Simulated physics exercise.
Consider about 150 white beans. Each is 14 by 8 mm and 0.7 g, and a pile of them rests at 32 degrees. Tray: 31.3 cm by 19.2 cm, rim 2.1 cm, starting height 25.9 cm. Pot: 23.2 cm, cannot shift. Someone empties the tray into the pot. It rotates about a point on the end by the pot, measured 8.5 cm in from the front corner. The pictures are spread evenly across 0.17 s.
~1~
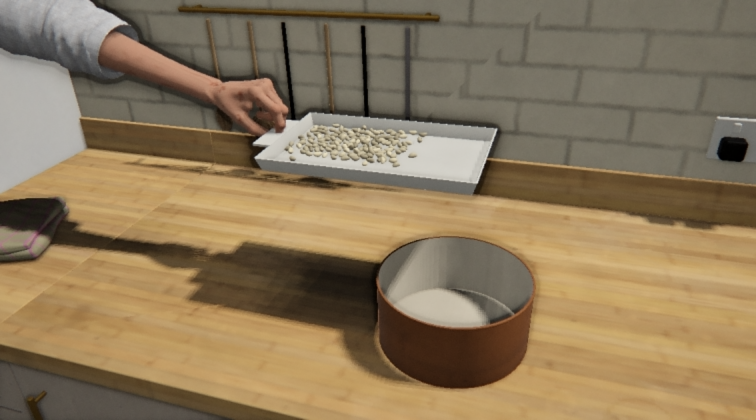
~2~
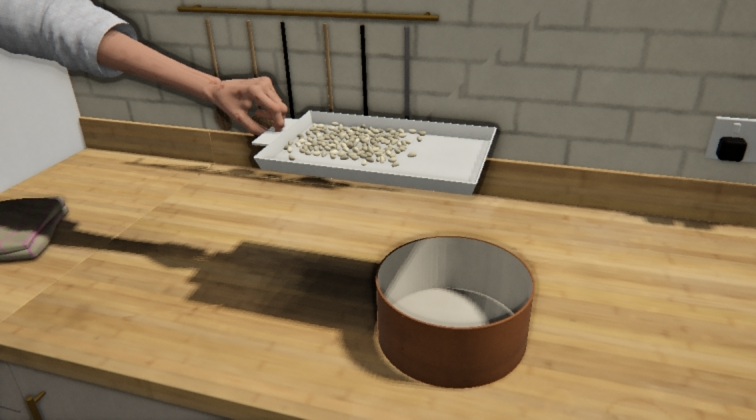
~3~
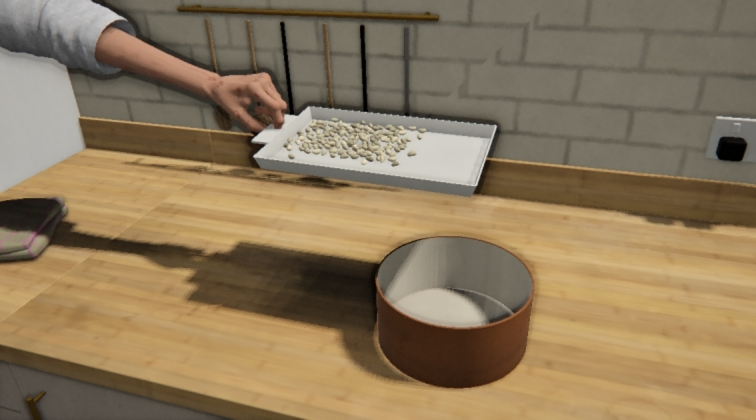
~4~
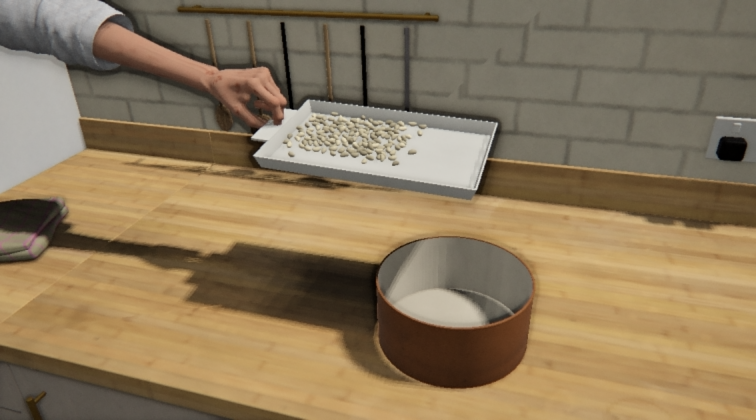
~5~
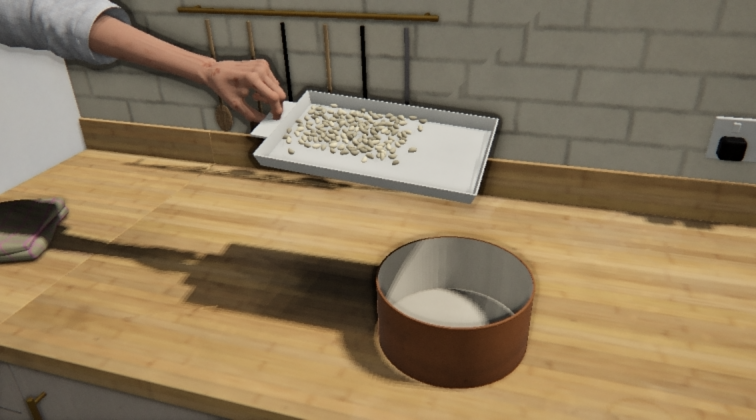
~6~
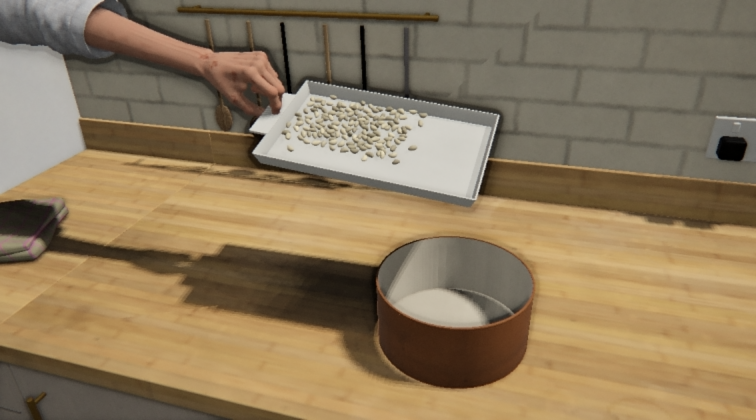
A hand gradually tilts a white tray of pale beans near a reddish-brown pot.
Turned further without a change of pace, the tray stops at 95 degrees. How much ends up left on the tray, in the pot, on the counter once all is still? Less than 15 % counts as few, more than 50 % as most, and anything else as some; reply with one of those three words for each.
Here it is: Tray: Few, pot: Most, counter: Some.
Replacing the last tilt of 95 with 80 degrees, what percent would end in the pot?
Near 75 %, then.
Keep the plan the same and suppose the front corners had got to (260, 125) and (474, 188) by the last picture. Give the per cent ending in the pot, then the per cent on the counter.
In the pot: 65 per cent; on the counter: 35 per cent.
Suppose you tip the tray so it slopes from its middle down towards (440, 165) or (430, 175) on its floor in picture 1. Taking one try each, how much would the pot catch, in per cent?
About 35 per cent on the first try and 80 per cent on the second.
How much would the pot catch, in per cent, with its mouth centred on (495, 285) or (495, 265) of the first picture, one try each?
First try about 55 per cent, second try about 45 per cent.
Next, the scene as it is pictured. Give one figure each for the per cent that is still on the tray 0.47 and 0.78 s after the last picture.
Sequence: 55; 0.
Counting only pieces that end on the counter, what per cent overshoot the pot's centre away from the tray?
10 %.
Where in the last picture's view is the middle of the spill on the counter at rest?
(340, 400).
Then, 0.28 s after the last picture, tilt 55 degrees; the tray holds 100 %, the pot 0 %.
Then, 0.47 s after the last picture, tilt 81 degrees; the tray holds 55 %, the pot 5 %.
Then, 0.78 s after the last picture, tilt 95 degrees; the tray holds 0 %, the pot 70 %.
In the end, tray 0 %, pot 75 %, counter 25 %.
